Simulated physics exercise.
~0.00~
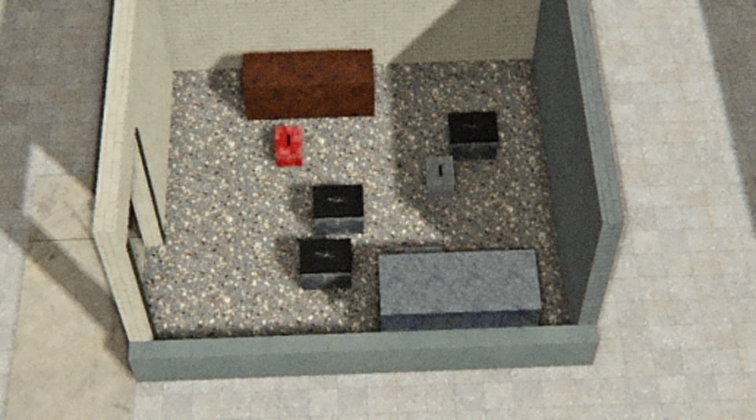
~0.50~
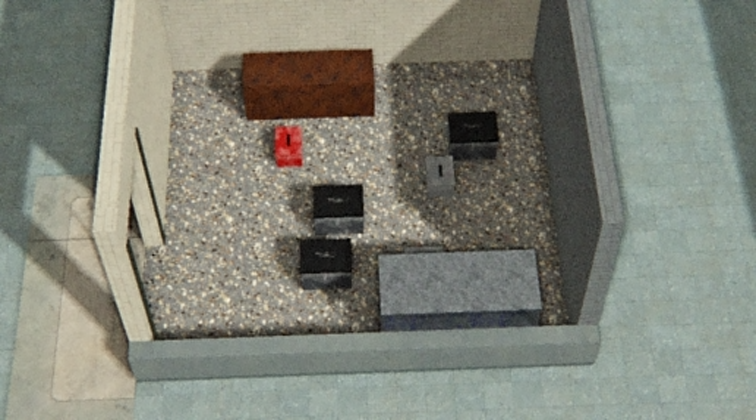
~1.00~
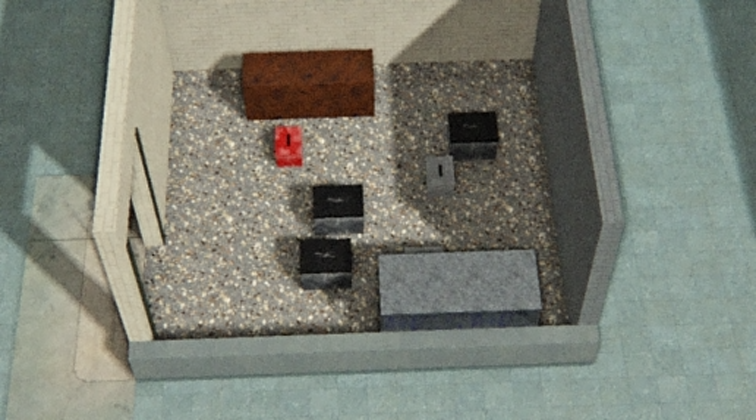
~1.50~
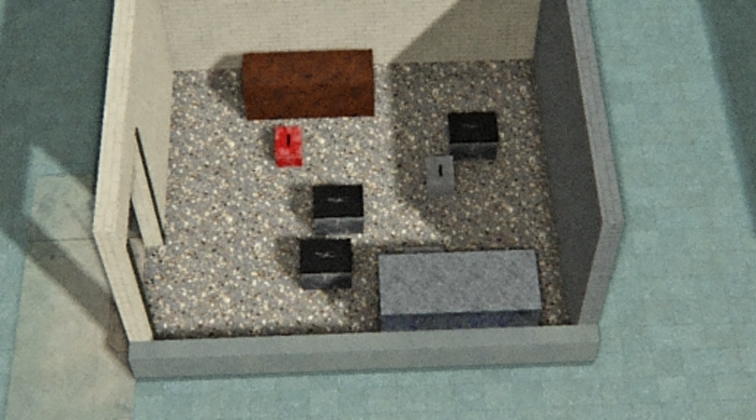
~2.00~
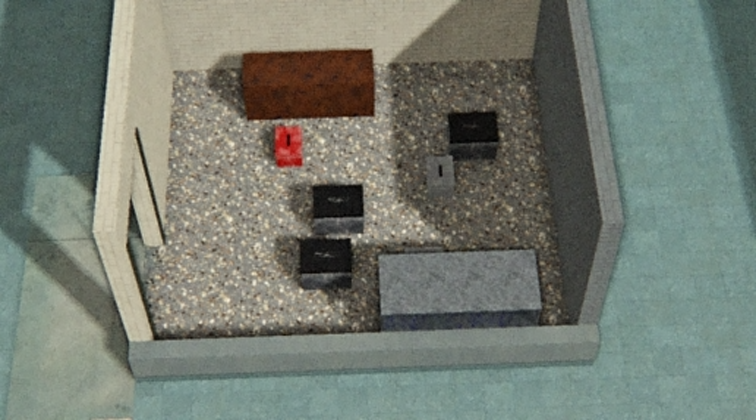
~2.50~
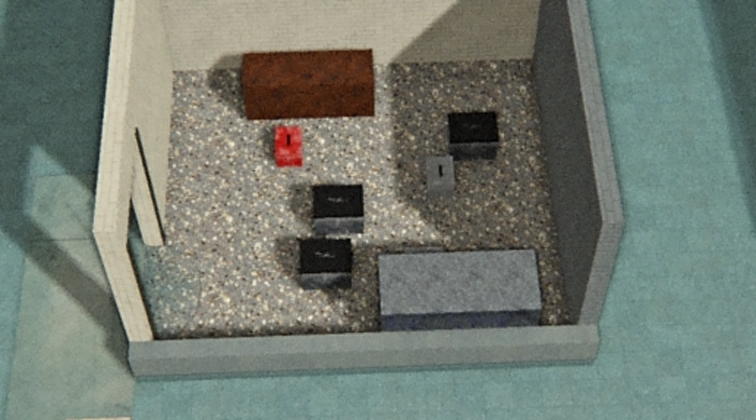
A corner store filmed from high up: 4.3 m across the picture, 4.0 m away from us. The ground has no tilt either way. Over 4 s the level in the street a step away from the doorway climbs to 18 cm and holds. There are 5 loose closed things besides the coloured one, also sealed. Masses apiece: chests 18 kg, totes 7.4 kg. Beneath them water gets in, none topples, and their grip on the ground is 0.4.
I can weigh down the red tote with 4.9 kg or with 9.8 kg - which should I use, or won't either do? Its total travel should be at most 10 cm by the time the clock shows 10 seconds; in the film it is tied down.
Go with the heavier one.
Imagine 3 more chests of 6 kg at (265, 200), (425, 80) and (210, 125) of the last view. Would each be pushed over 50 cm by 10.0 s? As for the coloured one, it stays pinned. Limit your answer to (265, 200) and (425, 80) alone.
In order: Above the mark, within the mark.
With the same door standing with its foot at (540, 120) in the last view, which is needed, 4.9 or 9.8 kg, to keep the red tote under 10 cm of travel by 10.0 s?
Both masses fail.
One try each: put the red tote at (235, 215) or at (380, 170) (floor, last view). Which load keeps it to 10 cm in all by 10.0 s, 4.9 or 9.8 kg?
The big mass is needed; both masses fail.
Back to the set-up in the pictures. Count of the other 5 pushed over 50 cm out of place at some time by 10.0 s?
3 of them.
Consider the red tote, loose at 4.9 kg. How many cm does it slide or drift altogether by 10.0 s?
All together it comes to about 150 cm.
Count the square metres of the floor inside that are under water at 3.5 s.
About 2.0 m2.
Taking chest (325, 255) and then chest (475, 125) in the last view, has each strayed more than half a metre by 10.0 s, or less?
First above the mark, then below the mark.
After 3.5 s the red tote would be 0 cm from its start with 4.9 kg and 0 cm from its start with 9.8 kg; 0 cm of water round it then.
After 4.5 s the red tote would be 0 cm from its start with 4.9 kg and 0 cm from its start with 9.8 kg; 0 cm of water round it then.
After 7.0 s the red tote would be 30 cm from its start with 4.9 kg and 0 cm from its start with 9.8 kg; 3 cm of water round it then.
After 10.0 s the red tote would be 123 cm from its start with 4.9 kg and 0 cm from its start with 9.8 kg; 5 cm of water round it then.
